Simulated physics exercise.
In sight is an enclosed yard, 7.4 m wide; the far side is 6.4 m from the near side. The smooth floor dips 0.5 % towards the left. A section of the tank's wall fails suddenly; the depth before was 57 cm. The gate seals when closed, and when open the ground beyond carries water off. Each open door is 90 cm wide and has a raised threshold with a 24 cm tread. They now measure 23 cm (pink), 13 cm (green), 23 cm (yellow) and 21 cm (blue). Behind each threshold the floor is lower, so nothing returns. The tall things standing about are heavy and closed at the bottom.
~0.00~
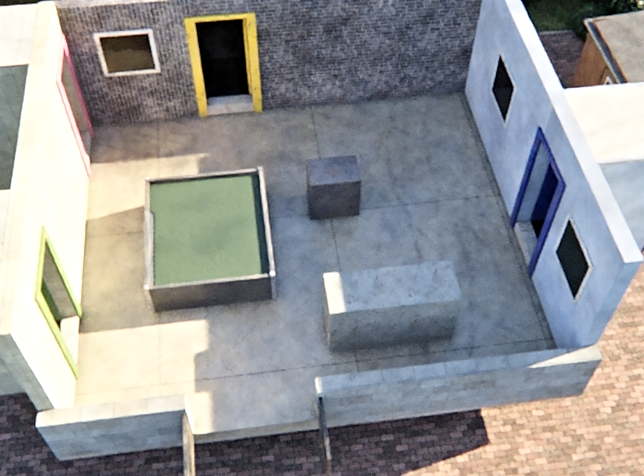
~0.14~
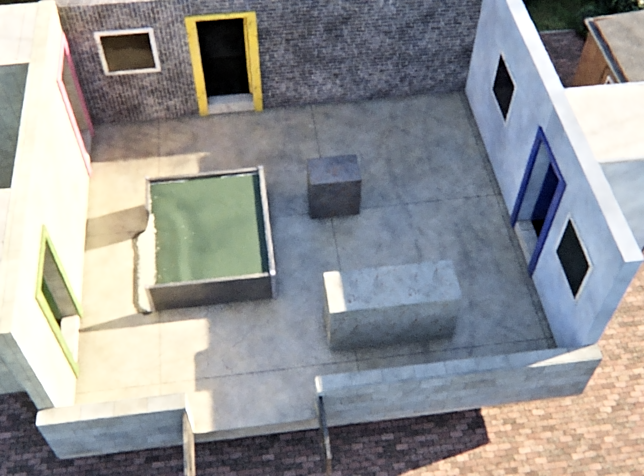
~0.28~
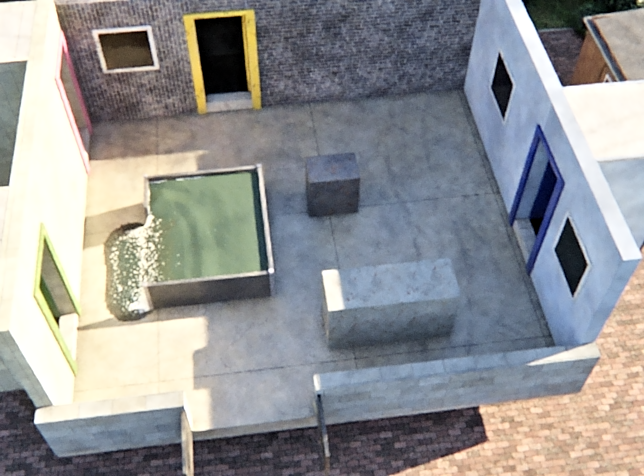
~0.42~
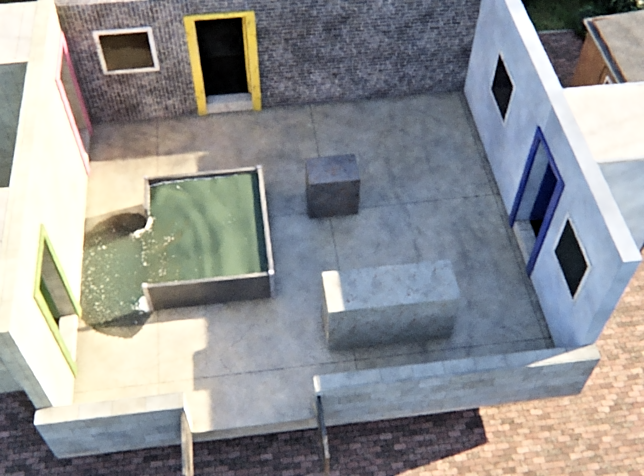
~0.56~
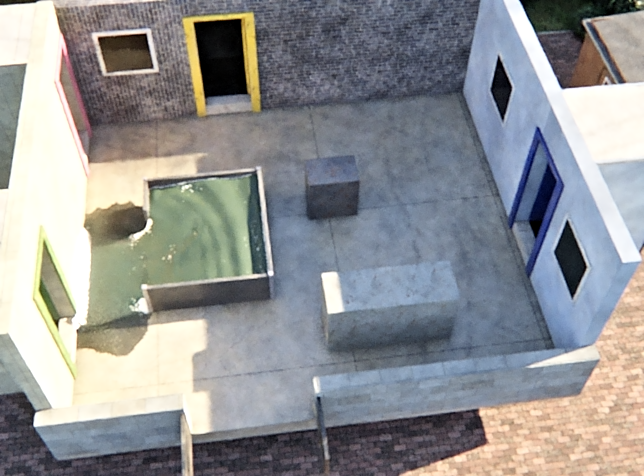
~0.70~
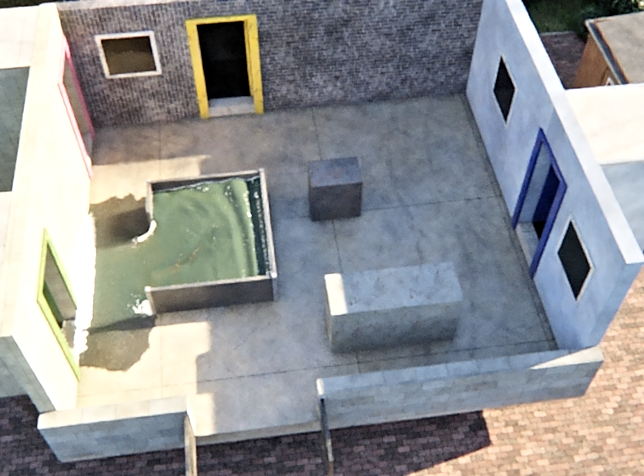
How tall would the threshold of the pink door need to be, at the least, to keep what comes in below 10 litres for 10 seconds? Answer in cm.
It would have to be roughly 11.5 cm high.
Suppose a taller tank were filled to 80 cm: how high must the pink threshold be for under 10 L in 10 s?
Some 17 cm.
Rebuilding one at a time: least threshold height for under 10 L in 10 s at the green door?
About 26 cm at green.
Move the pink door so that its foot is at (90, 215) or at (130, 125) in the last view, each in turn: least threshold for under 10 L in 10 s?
About 13.0 and 19 cm.
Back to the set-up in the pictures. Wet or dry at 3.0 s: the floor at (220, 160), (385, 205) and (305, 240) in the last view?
In that order: Flooded, dry, still dry.
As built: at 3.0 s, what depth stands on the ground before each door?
In cm: Pink 6, green 19, yellow 7, blue 0.
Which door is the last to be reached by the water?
The blue one.
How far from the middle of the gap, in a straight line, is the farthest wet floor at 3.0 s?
Some 4.2 m out.
After 1.4 s water covers 10 % of the floor, deepest (46 cm) near (95, 291); 3 cm at the pink door, 0 litres in over its 23 cm threshold.
After 3.0 s water covers 35 % of the floor, deepest (32 cm) near (75, 435); 6 cm at the pink door, 0 litres in over its 23 cm threshold.
After 10.0 s water covers 95 % of the floor, deepest (9 cm) near (94, 131); 8 cm at the pink door, 0 litres in over its 23 cm threshold.
At the pink door as built, the water arrived by 1.3 s and peaked near 12 cm at 5.2 s.
With a threshold of 10.5 cm, 14 litres would have come in within the 10 s; with 14 cm, 4 litres. So under 10 litres takes about 11.5 cm.
